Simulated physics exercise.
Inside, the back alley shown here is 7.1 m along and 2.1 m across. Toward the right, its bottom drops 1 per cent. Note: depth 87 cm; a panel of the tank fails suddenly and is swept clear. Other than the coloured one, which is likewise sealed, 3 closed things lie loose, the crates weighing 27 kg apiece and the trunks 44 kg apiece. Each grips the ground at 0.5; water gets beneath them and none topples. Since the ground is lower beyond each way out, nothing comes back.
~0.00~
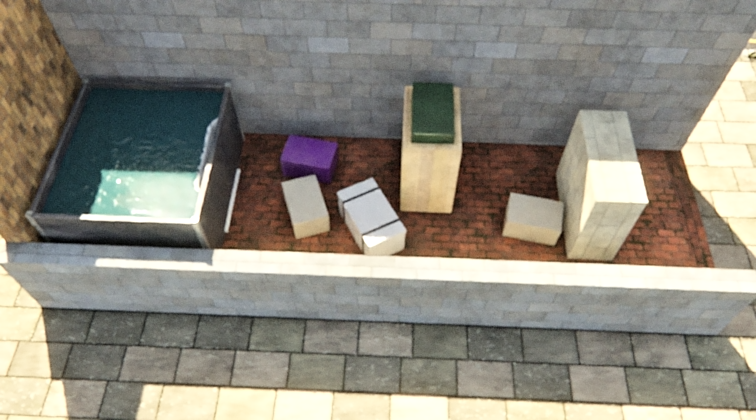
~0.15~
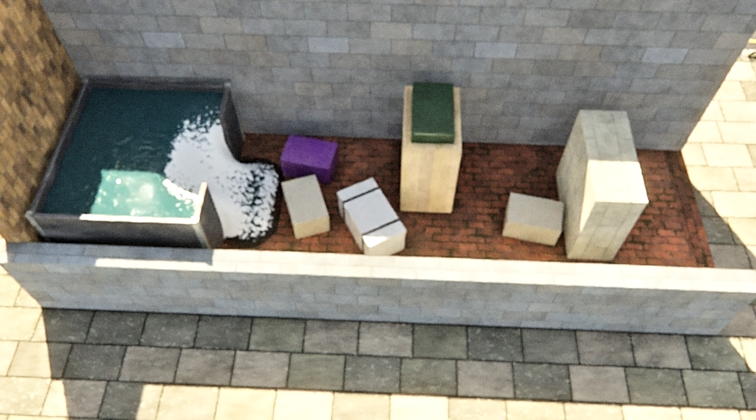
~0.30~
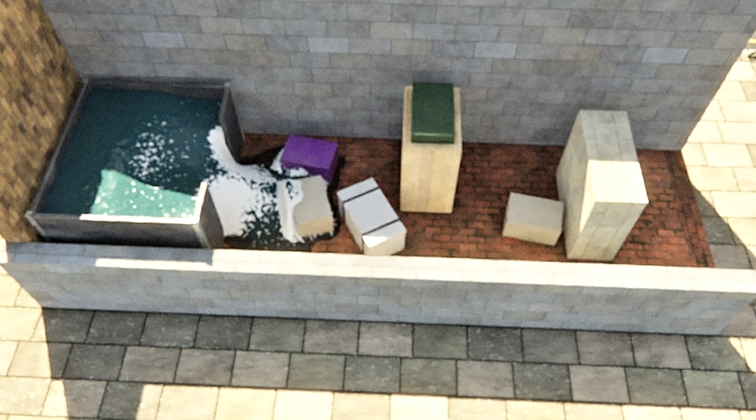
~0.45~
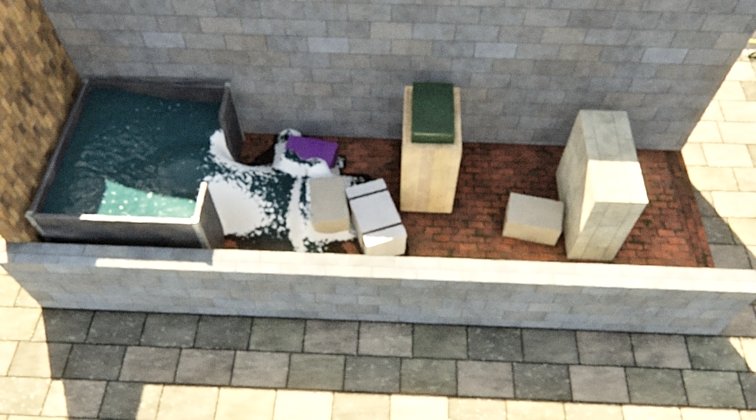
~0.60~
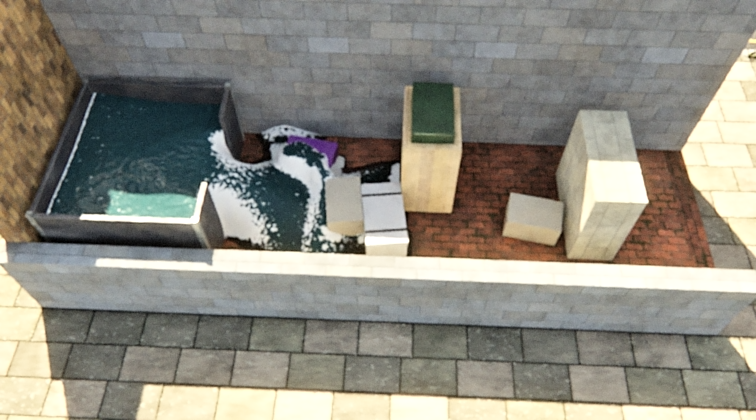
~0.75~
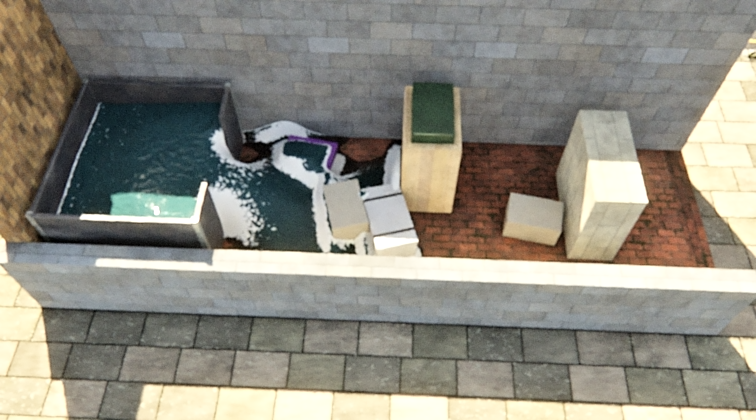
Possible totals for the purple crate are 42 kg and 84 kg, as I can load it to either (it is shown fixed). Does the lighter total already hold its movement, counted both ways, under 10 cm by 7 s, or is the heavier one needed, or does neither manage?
Neither manages.
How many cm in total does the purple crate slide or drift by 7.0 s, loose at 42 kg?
Close to 150 centimetres all told.
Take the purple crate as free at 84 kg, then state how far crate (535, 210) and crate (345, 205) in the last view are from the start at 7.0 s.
So you get 100 cm for the one named first, 250 cm for the other.
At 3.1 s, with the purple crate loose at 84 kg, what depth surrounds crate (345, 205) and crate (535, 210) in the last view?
Depth approx. 14 cm / 16 cm.
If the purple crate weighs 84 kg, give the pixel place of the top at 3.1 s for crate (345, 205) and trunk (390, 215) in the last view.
Roughly (504, 207), then roughly (539, 191).
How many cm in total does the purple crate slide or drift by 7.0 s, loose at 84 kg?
About 60 cm.
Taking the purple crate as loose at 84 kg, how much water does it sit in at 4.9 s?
17 cm, roughly.
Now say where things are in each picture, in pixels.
The first frame shows the purple crate at (309, 151), on the bottom; 2.8 m2 under water; 0 of 4 have shifted.
The second frame shows the purple crate at (309, 151) rests on the ground; water covers 3.5 m2; 0 of 4 have shifted.
The third frame shows the purple crate at (309, 151), on the bottom; 4.1 m2 under water; 1 of 4 have shifted.
The fourth frame shows the purple crate at (309, 151) rests on the ground; 5.0 m2 under water; 1 of 4 have shifted.
The fifth frame shows the purple crate at (309, 151), on the bottom; 5.7 m2 under water; 2 of 4 have shifted.
The sixth frame shows the purple crate at (309, 151), on the bottom; water covers 6.4 m2; 2 of 4 have shifted.
After 1.4 s the purple crate would be 82 cm from its start with 42 kg and 40 cm from its start with 84 kg; 28 cm of water round it then.
After 3.1 s the purple crate would be 86 cm from its start with 42 kg and 25 cm from its start with 84 kg; 22 cm of water round it then.
After 4.9 s the purple crate would be 84 cm from its start with 42 kg and 25 cm from its start with 84 kg; 17 cm of water round it then.
After 7.0 s the purple crate would be 52 cm from its start with 42 kg and 25 cm from its start with 84 kg; 14 cm of water round it then.
